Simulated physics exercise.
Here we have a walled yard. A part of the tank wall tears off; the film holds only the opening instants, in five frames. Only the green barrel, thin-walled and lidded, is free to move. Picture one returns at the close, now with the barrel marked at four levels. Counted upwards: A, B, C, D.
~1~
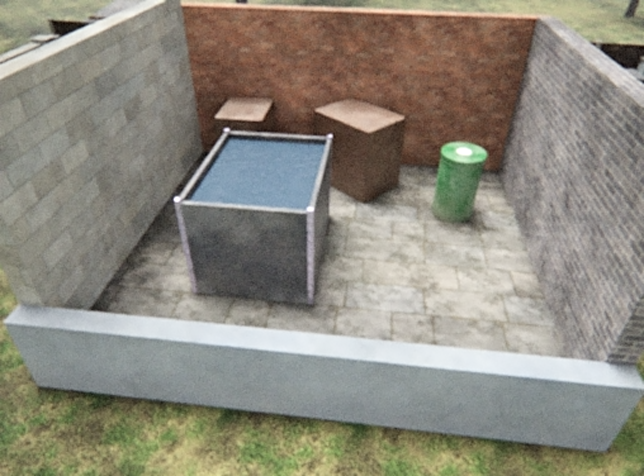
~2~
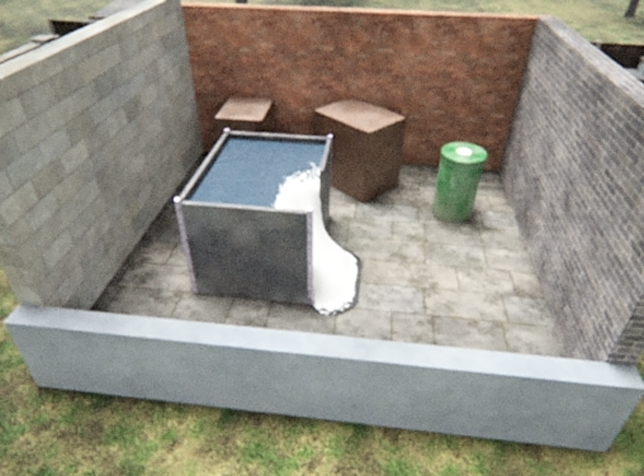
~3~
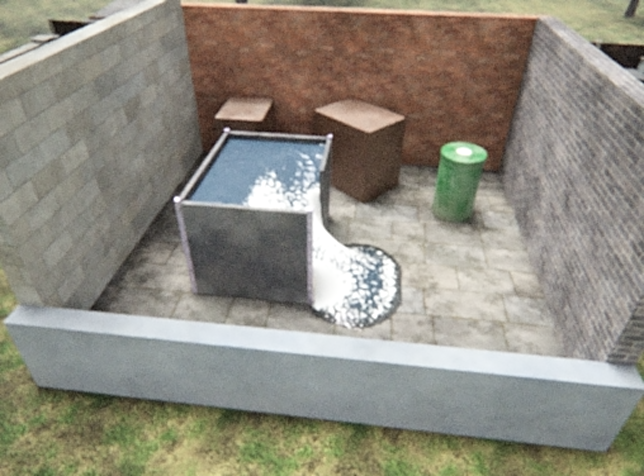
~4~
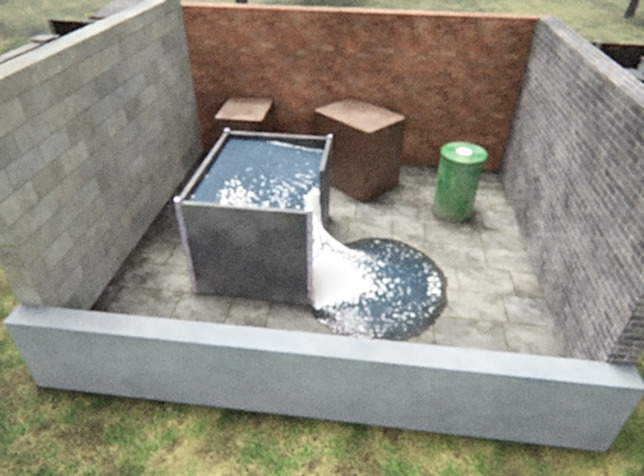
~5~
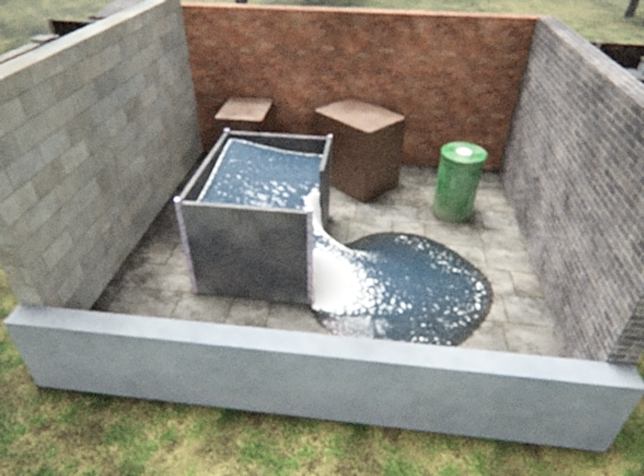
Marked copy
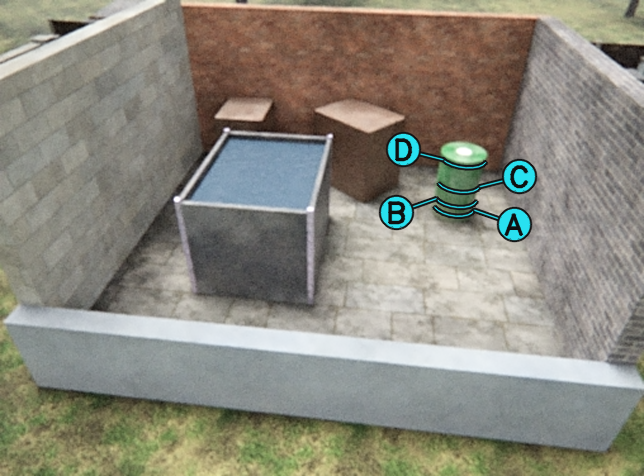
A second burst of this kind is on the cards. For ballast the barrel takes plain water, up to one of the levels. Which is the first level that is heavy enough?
Go for C.
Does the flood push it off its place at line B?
Yes.
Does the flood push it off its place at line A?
Yes.
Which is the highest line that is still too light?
The answer is B.
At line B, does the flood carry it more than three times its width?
No, it does not.
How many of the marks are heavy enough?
Two of them.
On the marked copy, A at (455, 216); B at (457, 207); C at (460, 192); D at (465, 167); from the bottom up A, B, C, D.
If A is chosen, it is pushed about twice its own width away.
If B is chosen, it is pushed about its own width away.
If C is chosen, it does not move.
If D is chosen, it does not move.
